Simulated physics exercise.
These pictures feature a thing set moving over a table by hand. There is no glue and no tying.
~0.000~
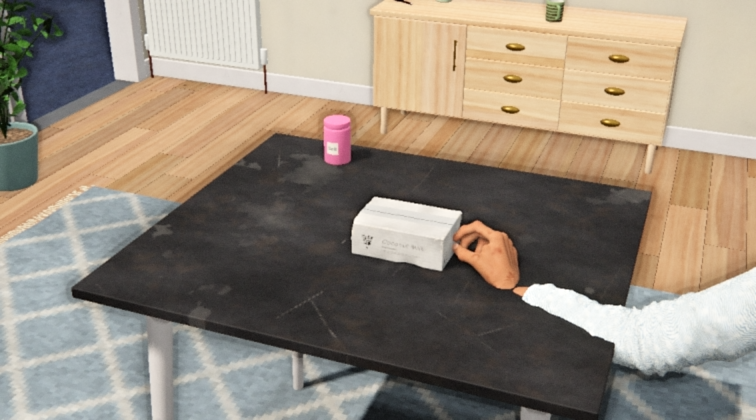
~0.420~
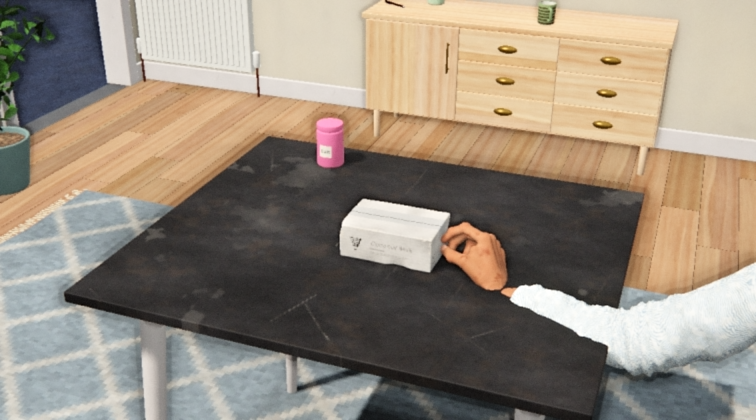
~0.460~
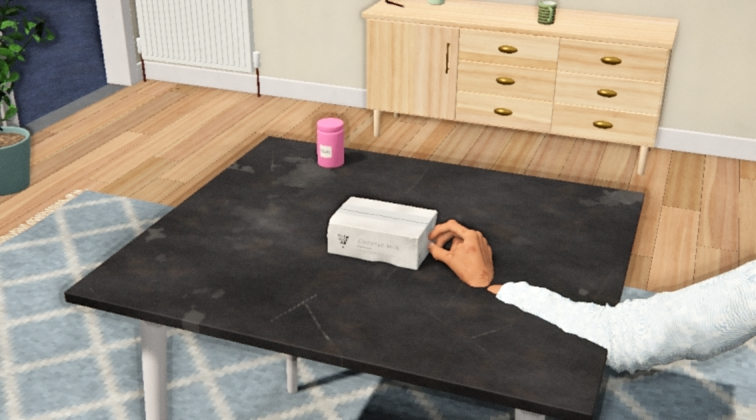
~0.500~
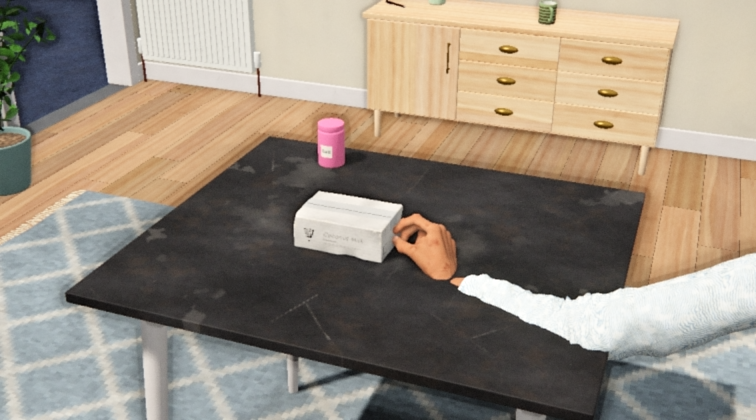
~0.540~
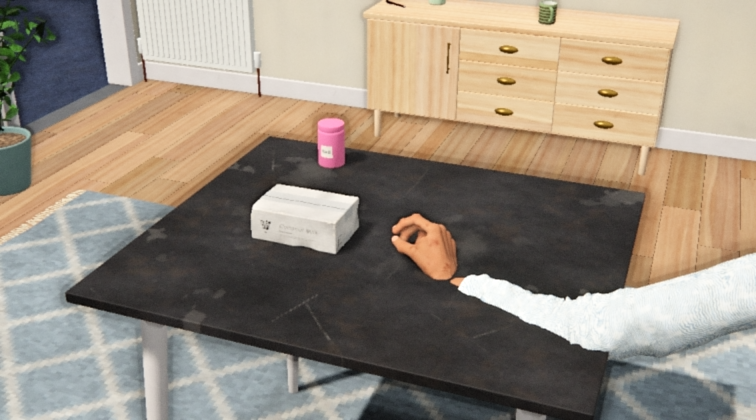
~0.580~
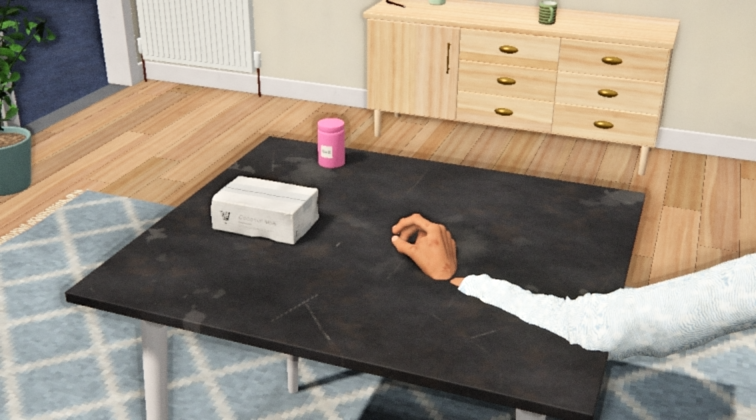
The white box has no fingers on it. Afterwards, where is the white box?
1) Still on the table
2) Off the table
Off the table.
By 0.88 s, white box now off the table.
By 1.08 s, things are still on the move.
When it is over (1.3 s), off the table, white box.
